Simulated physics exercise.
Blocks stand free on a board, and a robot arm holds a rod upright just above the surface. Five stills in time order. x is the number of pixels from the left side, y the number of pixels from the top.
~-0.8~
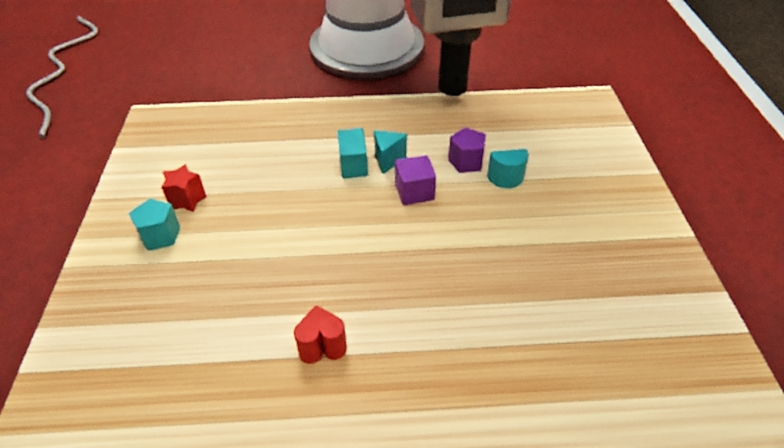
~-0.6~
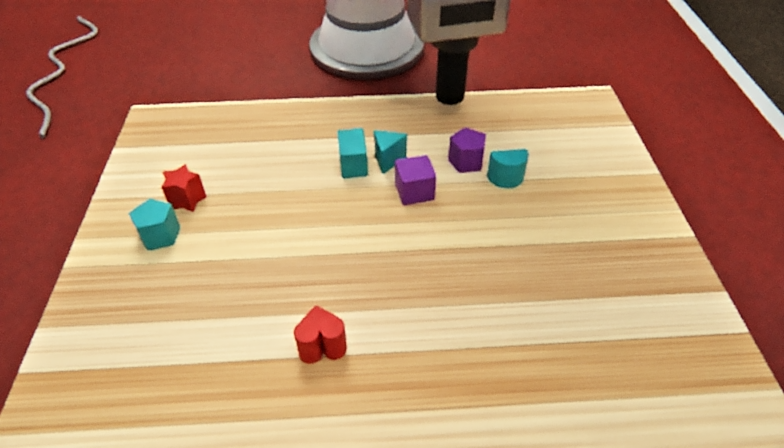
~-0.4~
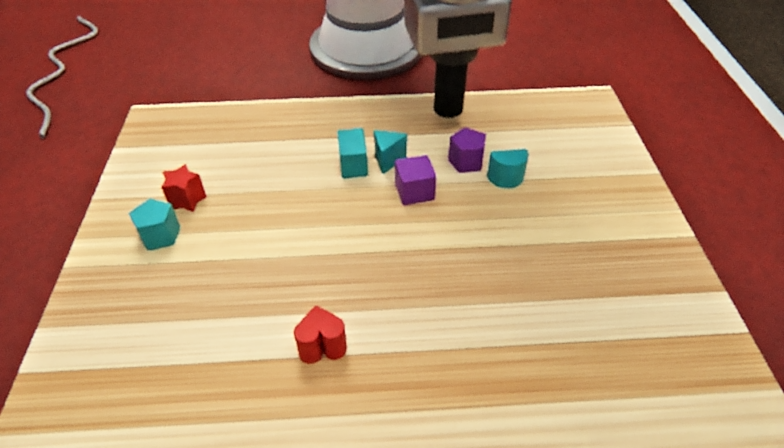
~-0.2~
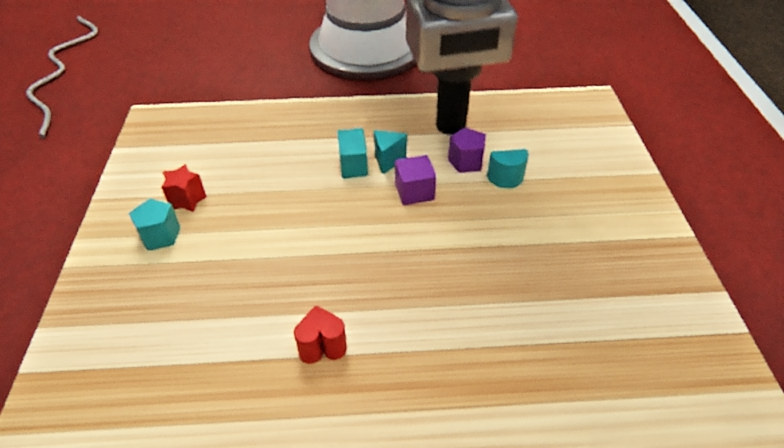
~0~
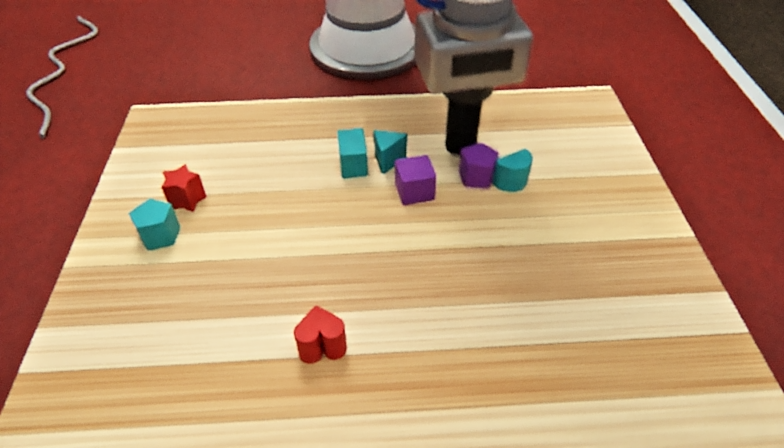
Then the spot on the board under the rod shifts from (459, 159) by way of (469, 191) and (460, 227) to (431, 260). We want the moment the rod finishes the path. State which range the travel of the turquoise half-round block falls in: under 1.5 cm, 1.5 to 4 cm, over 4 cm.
Below 1.5 cm.
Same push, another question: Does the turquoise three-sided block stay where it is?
Yes, that is how it ends up.
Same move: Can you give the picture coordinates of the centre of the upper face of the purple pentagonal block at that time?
The middle of its upper face will lie at (506, 187).
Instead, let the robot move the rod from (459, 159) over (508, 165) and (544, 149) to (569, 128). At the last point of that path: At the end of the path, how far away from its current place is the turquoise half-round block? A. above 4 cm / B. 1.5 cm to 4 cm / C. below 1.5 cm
C
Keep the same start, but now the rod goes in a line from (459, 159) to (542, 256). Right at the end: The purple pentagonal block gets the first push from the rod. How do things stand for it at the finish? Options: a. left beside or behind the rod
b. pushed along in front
(b)
What follows on the original path. One third of the way, rod at (470, 179); purple pentagonal block at (502, 184), turned 35° anticlockwise; turquoise half-round block at (525, 165), turned 60° anticlockwise.
Two thirds of the way, rod at (461, 214); purple pentagonal block at (506, 187), turned 45° anticlockwise; turquoise half-round block at (525, 165), turned 60° anticlockwise.
At the end, rod at (432, 247); turquoise three-sided block in place; purple square piece in place; purple pentagonal block at (506, 187), turned 45° anticlockwise; turquoise half-round block at (525, 165), turned 60° anticlockwise.
